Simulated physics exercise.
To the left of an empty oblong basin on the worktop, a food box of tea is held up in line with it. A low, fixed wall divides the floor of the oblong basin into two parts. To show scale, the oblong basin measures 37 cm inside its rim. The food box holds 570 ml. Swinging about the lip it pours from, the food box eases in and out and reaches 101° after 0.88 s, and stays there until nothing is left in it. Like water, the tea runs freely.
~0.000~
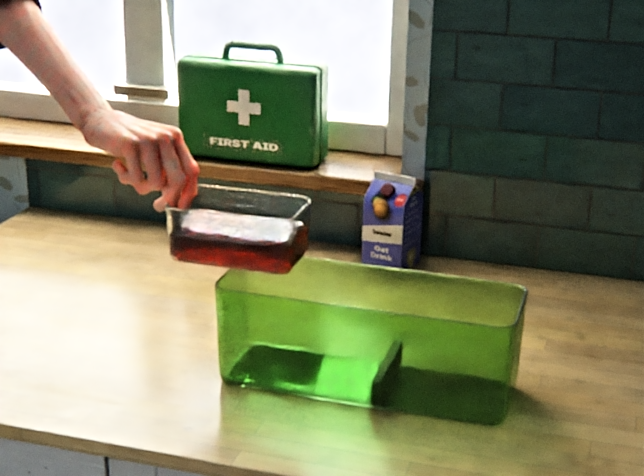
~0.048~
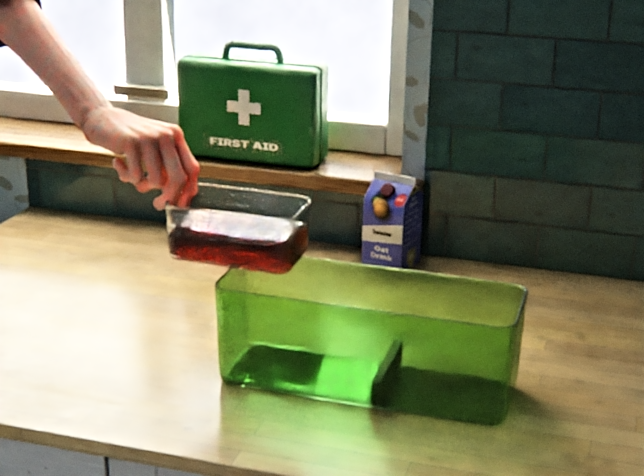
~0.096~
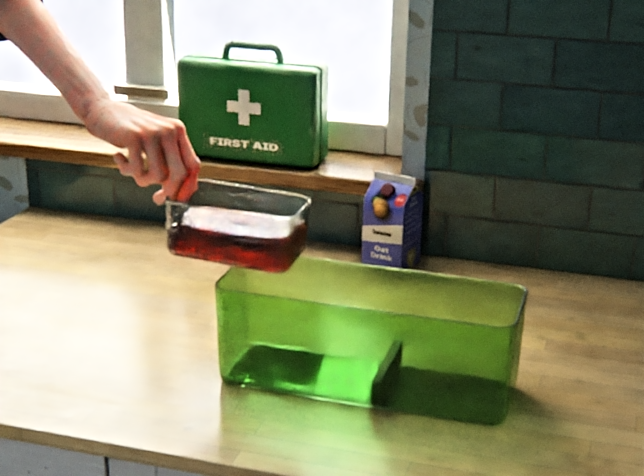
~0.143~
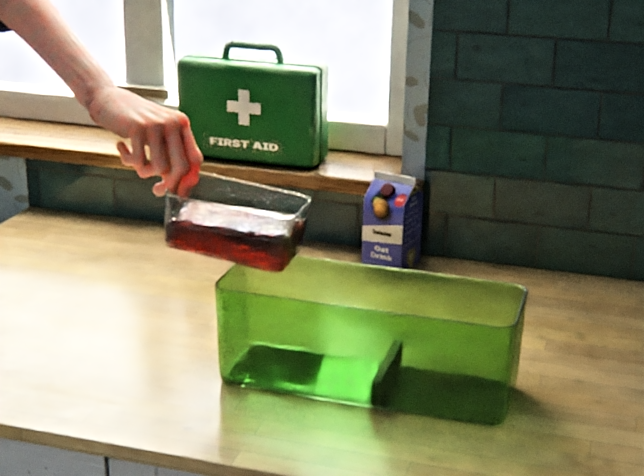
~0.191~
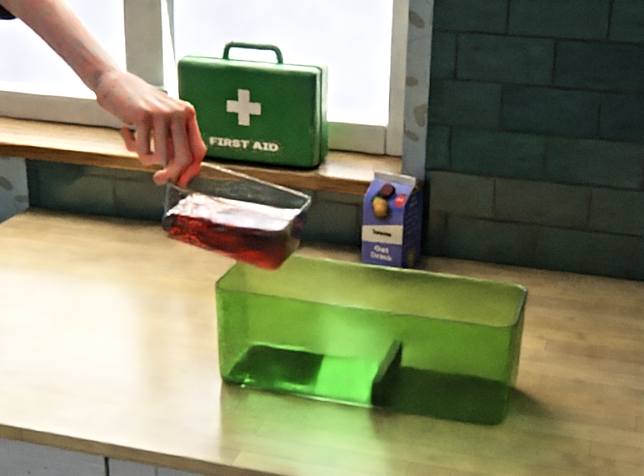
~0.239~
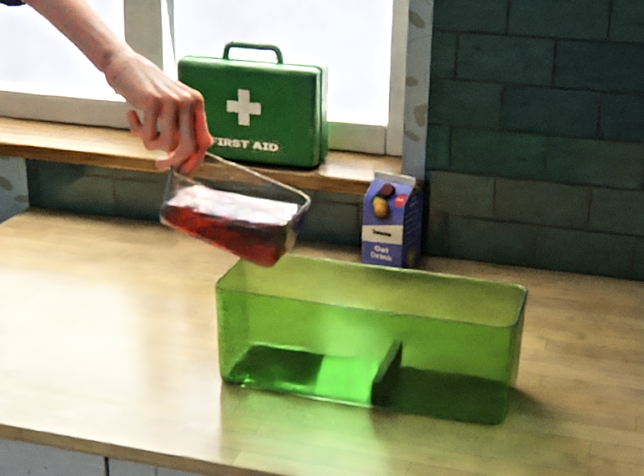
At the start, a hand holds a clear food box of dark red tea level, above and to the left of an empty green oblong basin on the worktop. The hand then rises slightly and shifts right, gradually tilting the box down toward the basin, while the tea's surface slants inside it.
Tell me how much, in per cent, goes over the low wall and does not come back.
I would say about 41 per cent.
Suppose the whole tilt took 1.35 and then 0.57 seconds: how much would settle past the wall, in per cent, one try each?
I'd say 20 percent on the first go, 50 percent on the next.
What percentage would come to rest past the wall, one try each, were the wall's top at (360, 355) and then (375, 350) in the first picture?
75 % and 55 %.
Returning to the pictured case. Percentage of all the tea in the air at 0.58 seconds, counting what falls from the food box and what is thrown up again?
About 44 per cent.
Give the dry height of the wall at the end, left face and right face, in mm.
Roughly 20 mm on the left side and roughly 20 mm on the right.
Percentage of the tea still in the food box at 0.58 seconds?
Around 50 in a hundred.
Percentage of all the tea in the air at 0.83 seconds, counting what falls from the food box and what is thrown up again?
Near 10 percent.
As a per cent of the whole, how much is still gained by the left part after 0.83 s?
About 20 percent.
By 0.58 s the tilt is 75° and 49 per cent is still to pour, 7 is left of the wall and 0 right of it.
By 0.83 s the tilt is 100° and 10 per cent is still to pour, 36 is left of the wall and 44 right of it.
By 1.10 s the tilt is 101° and 0 per cent is still to pour, 54 is left of the wall and 40 right of it.
By 1.38 s the tilt is 101° and 0 per cent is still to pour, 56 is left of the wall and 41 right of it.
At rest 56 per cent lies left of the wall, 41 right of it and 3 outside.
